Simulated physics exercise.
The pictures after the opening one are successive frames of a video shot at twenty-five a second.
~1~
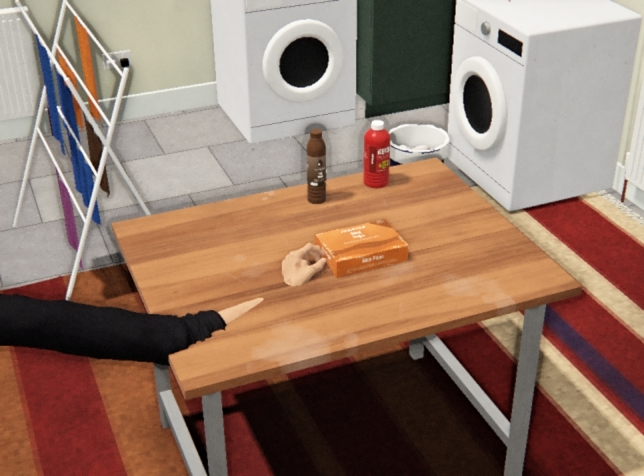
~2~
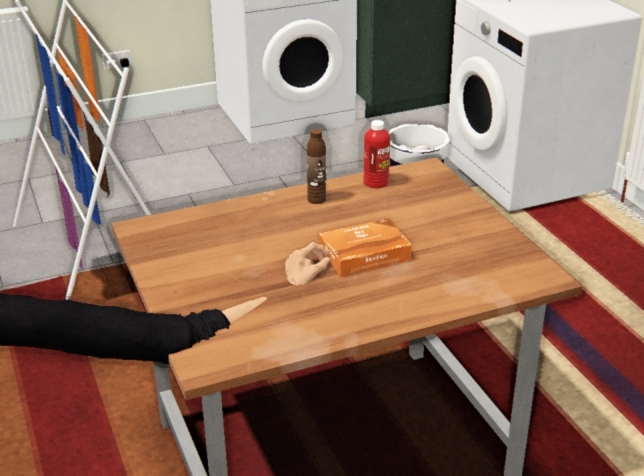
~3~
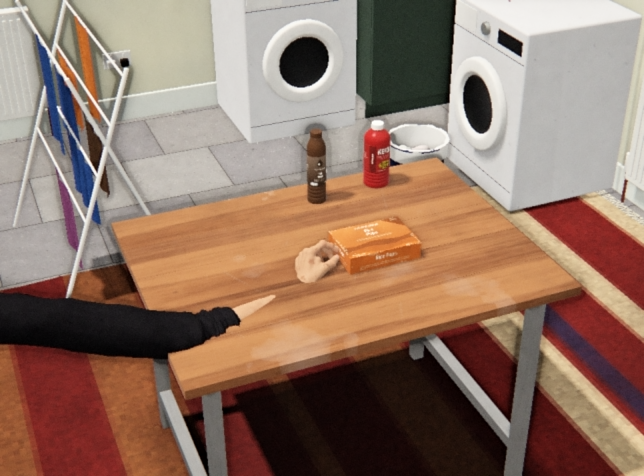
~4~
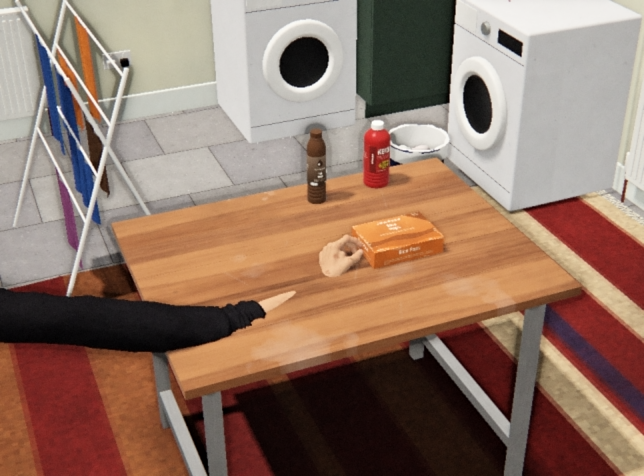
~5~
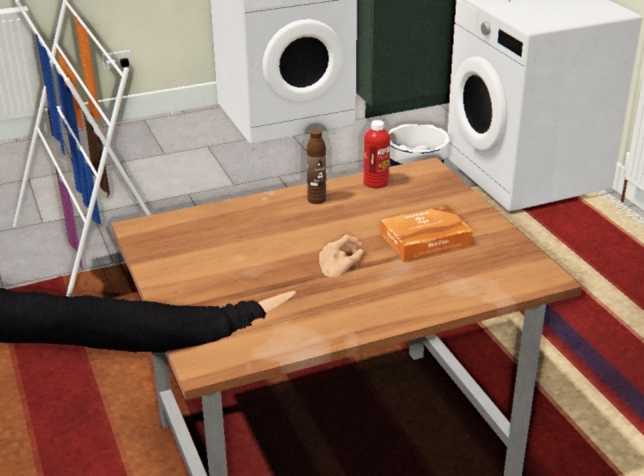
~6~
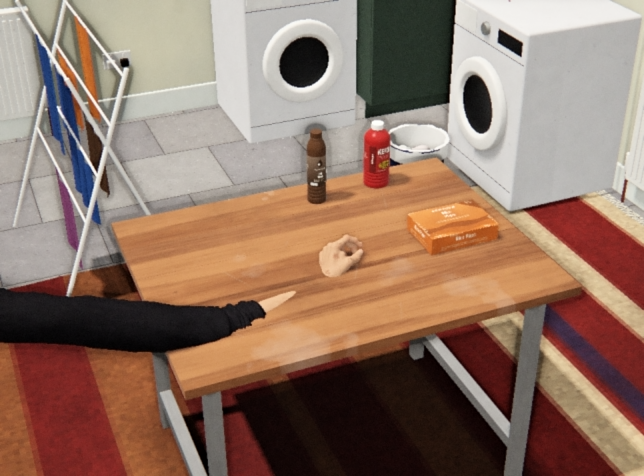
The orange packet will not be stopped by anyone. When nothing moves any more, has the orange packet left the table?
Overboard.
Then, 0.20 s after the last picture, orange packet now off the table.
Then, 0.30 s after the last picture, things are still on the move.
Then, 0.50 s after the last picture, as before.
By the end, off the table, orange packet.
